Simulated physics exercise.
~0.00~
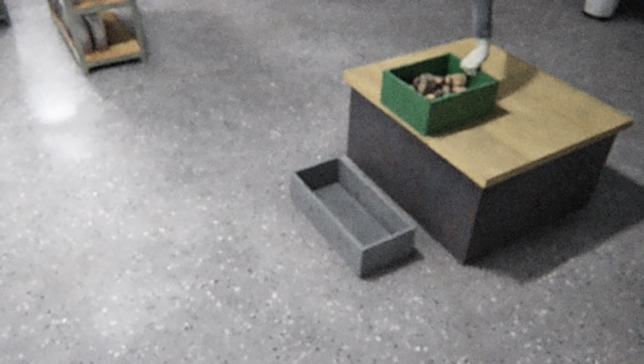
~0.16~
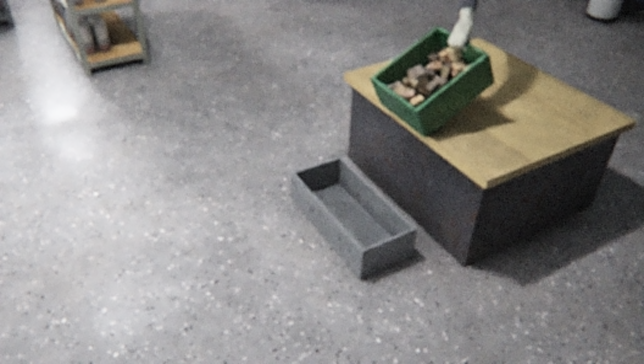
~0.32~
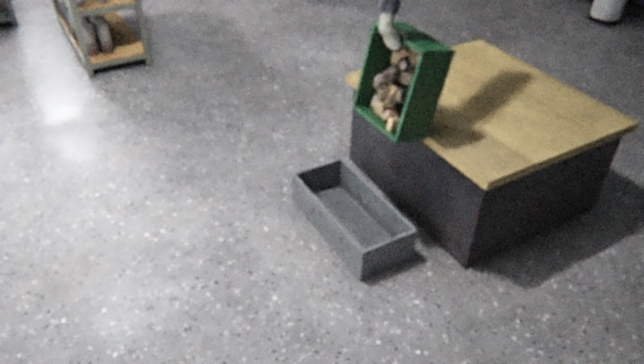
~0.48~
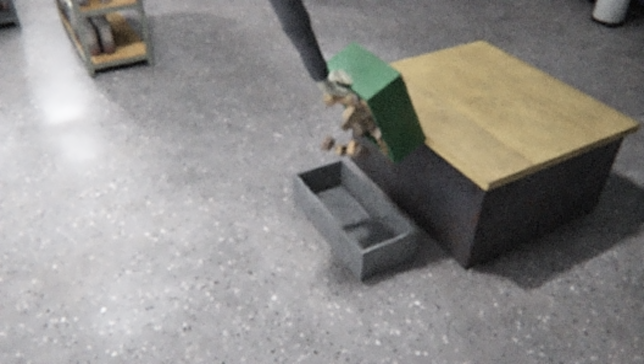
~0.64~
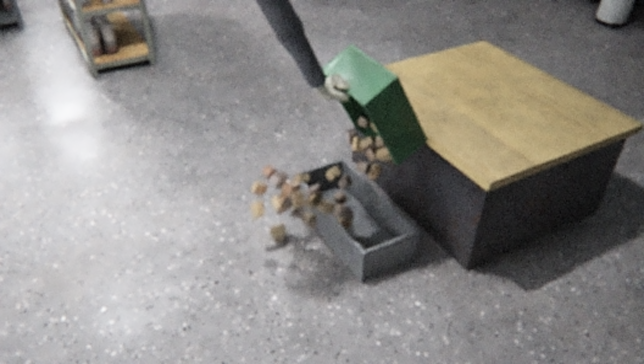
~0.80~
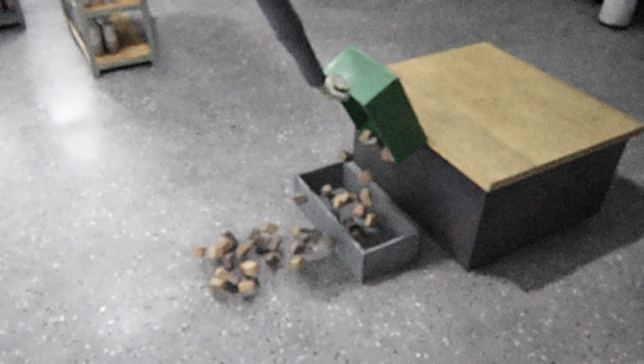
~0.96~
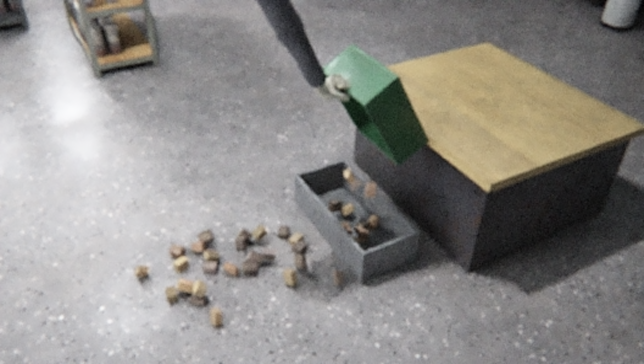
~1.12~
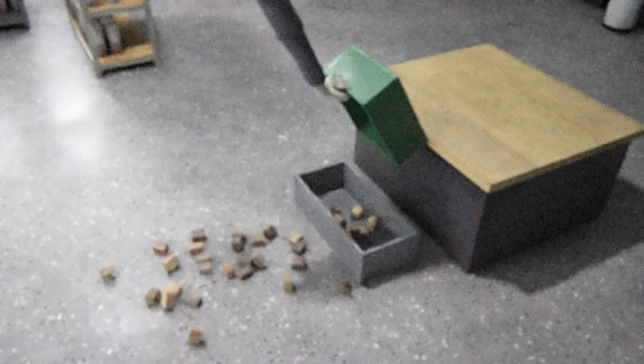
On a speckled grey floor seen from above at an angle, a dark bench with a pale wooden top stands at the right, a long grey tote lies beside it, and a small shelf sits at the upper left. A green box full of timber offcuts rests on the bench, held by a dark arm with a pale tip. The arm lifts the box, swings it left over the bench's edge and tips it steeply. The offcuts pour out, many flying past the tote and scattering on the floor to its left. The box hangs emptied, with the smaller share in the tote.
